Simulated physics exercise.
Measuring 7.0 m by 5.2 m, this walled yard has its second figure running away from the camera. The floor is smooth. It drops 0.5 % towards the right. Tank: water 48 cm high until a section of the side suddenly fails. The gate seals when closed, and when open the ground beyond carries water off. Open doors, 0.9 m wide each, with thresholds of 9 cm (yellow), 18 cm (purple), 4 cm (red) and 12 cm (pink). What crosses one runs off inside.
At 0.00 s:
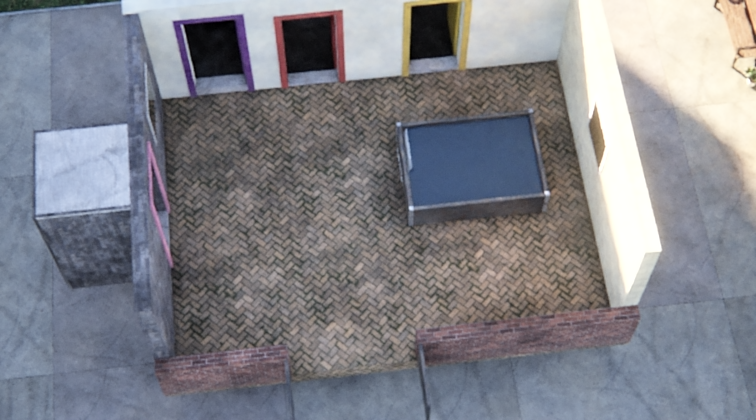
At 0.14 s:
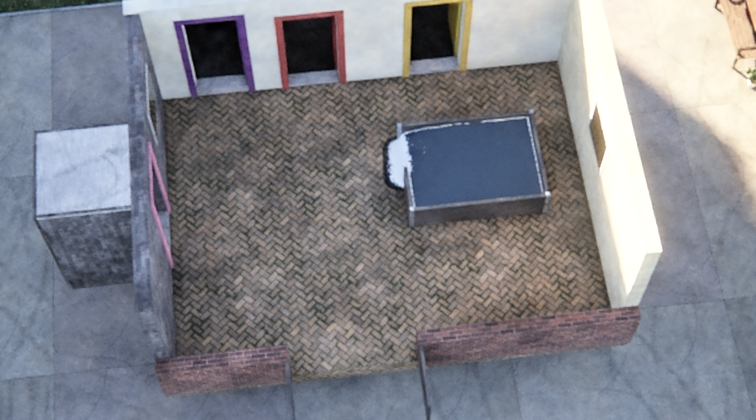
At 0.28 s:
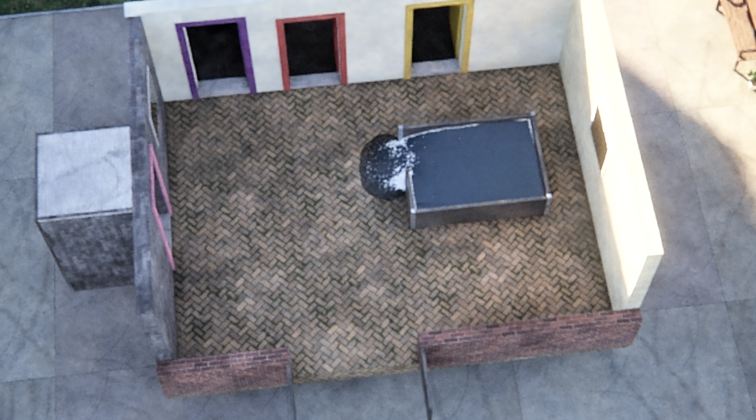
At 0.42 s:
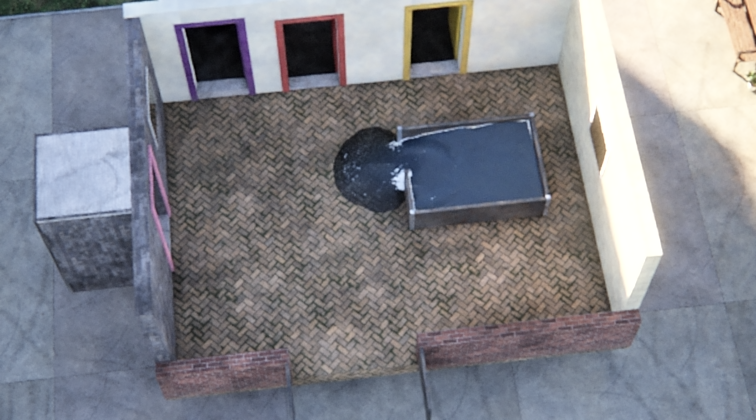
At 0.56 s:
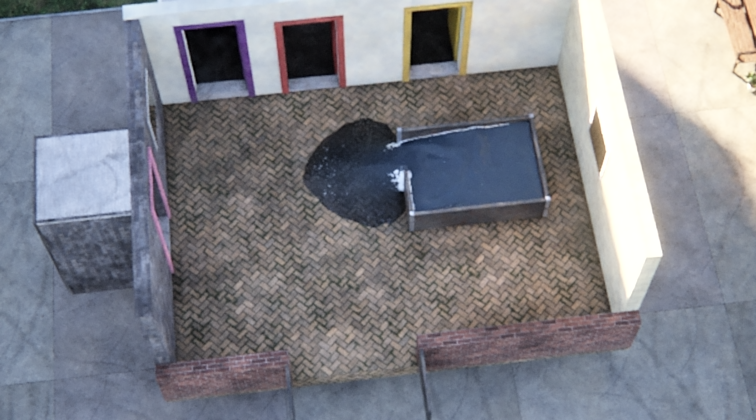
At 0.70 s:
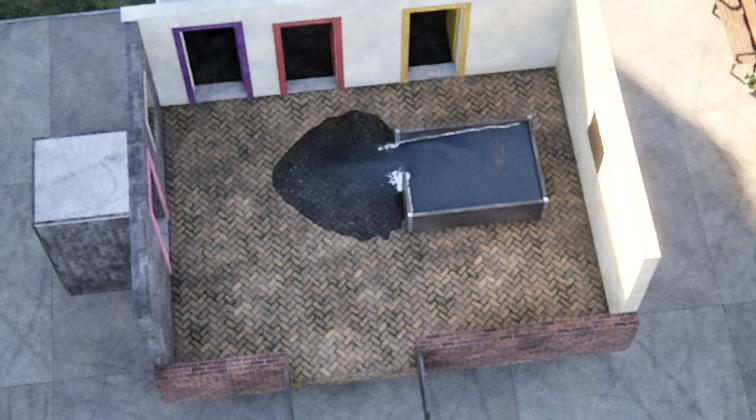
The clip shows a walled yard with a patterned floor, seen from above, where a rectangular tank of dark water opens at its left end and water pours out, spreading leftward across the floor in a widening dark pool.
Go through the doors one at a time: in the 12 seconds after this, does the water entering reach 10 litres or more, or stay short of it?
At the end, yellow door: Fails to top it. Purple door: Fails to top it. Red door: Tops it. Pink door: Fails to top it.
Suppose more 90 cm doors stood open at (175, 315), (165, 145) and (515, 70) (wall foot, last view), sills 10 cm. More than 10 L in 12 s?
First doorway falls short, second gets there, third falls short.
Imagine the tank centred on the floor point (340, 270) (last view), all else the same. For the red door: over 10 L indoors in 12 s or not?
Lab note: Red door, limit held.
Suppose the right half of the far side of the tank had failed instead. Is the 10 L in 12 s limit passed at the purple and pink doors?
Against that limit: Purple not over, pink not over.
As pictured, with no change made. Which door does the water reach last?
Result: Yellow door.
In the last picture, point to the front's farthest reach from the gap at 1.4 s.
Roughly at pixel (187, 170).
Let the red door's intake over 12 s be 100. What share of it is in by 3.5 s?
I'd put it at about 45 per cent by that point.
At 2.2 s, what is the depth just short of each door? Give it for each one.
You'd see yellow at 0 cm, purple at 9 cm, red at 8 cm and pink at 9 cm.
After 1.4 s water covers 25 % of the floor and is deepest (23 cm) near (387, 168); yellow door not reached, purple door not reached, red door 3 cm at the sill, 0 L in, pink door not reached.
After 2.2 s water covers 40 % of the floor and is deepest (20 cm) near (387, 168); yellow door not reached, purple door 9 cm at the sill, 0 L in, red door 8 cm at the sill, 14 L in, pink door 9 cm at the sill, 0 L in.
After 3.5 s water covers 45 % of the floor and is deepest (19 cm) near (204, 124); yellow door not reached, purple door 11 cm at the sill, 0 L in, red door 8 cm at the sill, 33 L in, pink door 10 cm at the sill, 0 L in.
After 7.0 s water covers 55 % of the floor and is deepest (11 cm) near (177, 380); yellow door not reached, purple door 8 cm at the sill, 0 L in, red door 7 cm at the sill, 55 L in, pink door 6 cm at the sill, 1 L in.
After 12.0 s water covers 90 % of the floor and is deepest (6 cm) near (169, 228); yellow door 2 cm at the sill, 0 L in, purple door 4 cm at the sill, 0 L in, red door 4 cm at the sill, 72 L in, pink door 6 cm at the sill, 1 L in.
